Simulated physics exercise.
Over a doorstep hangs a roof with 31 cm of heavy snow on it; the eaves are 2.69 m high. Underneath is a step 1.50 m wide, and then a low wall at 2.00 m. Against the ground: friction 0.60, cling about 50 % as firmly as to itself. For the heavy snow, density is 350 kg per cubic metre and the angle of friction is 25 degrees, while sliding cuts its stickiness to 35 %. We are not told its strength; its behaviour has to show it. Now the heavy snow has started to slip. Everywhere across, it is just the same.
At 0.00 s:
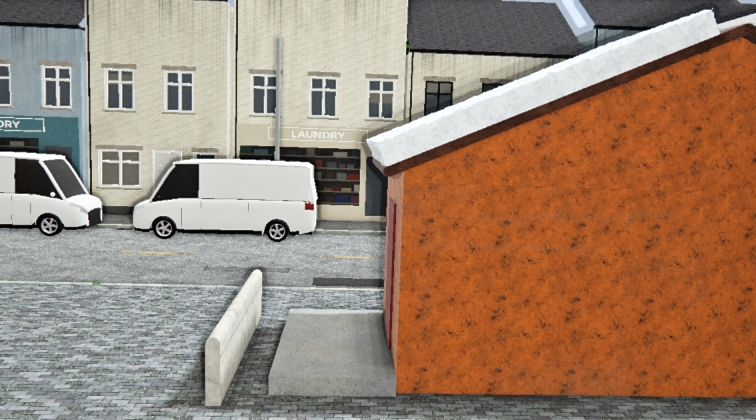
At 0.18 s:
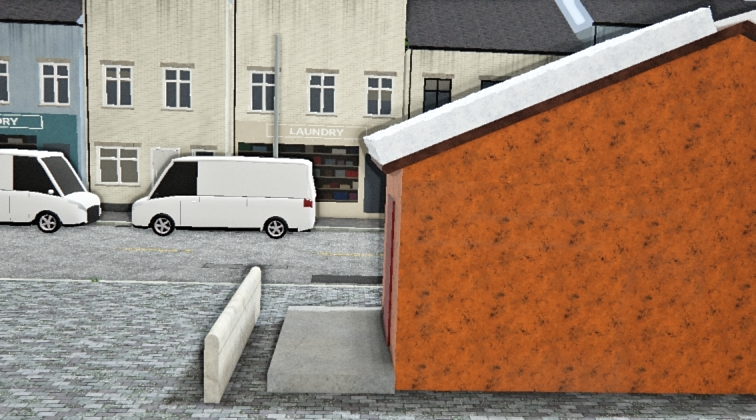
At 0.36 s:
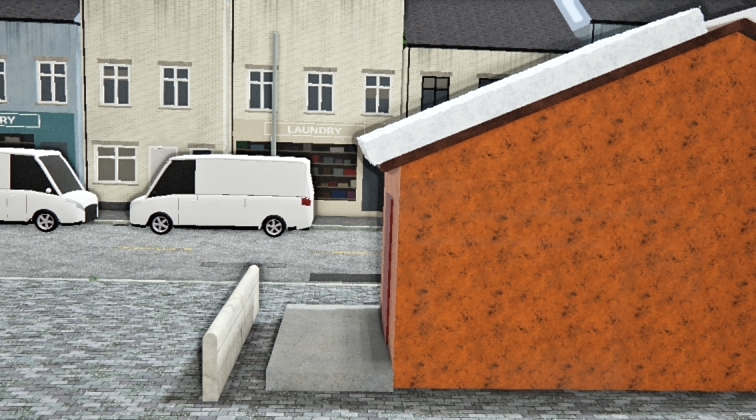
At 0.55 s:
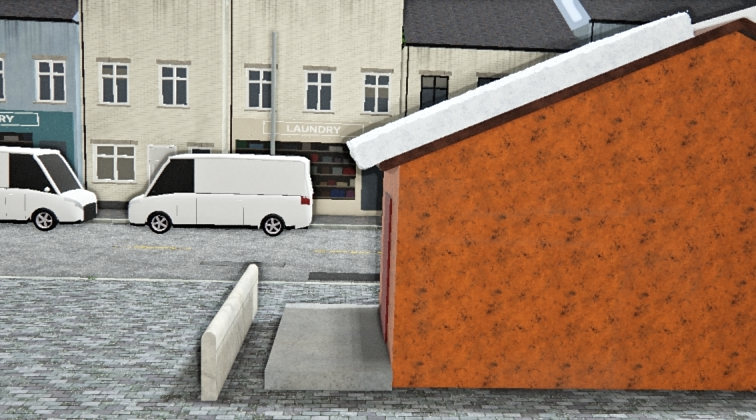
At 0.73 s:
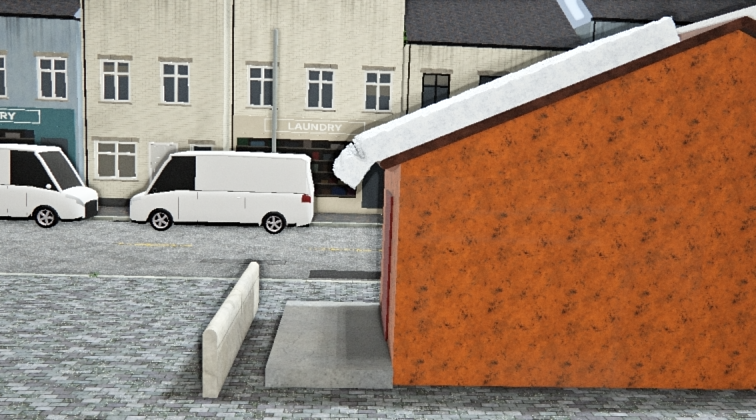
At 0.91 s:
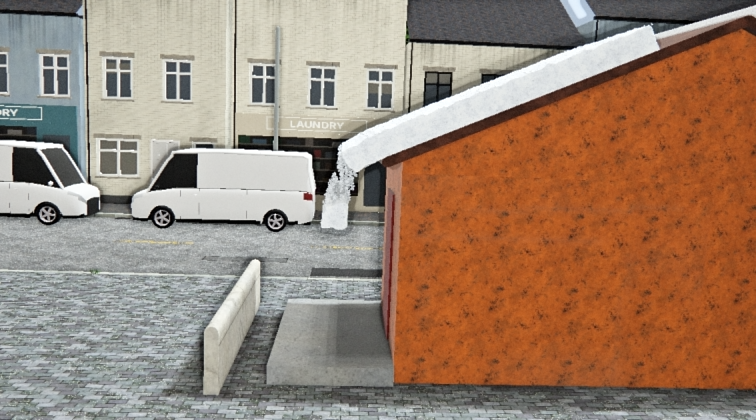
A thick white slab of snow slid down the sloping roof of an orange building toward the left, poked out past the eaves, then bent, cracked and crumbled downward at its front end.
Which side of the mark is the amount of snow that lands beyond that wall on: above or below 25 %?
It is above.
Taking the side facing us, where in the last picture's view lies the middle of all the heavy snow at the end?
The middle is near (204, 356) in that view.
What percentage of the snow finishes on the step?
Close to 30 per cent, give or take.
By 1.28 s, 81 % is still on the roof and 0 % is past the low wall.
By 1.72 s, 50 % is still on the roof and 0 % is past the low wall.
By 2.16 s, 11 % is still on the roof and 3 % is past the low wall.
By 2.60 s, none is still on the roof and 34 % is past the low wall.
By 3.50 s, at the end, none is still on the roof and 34 % is past the low wall.
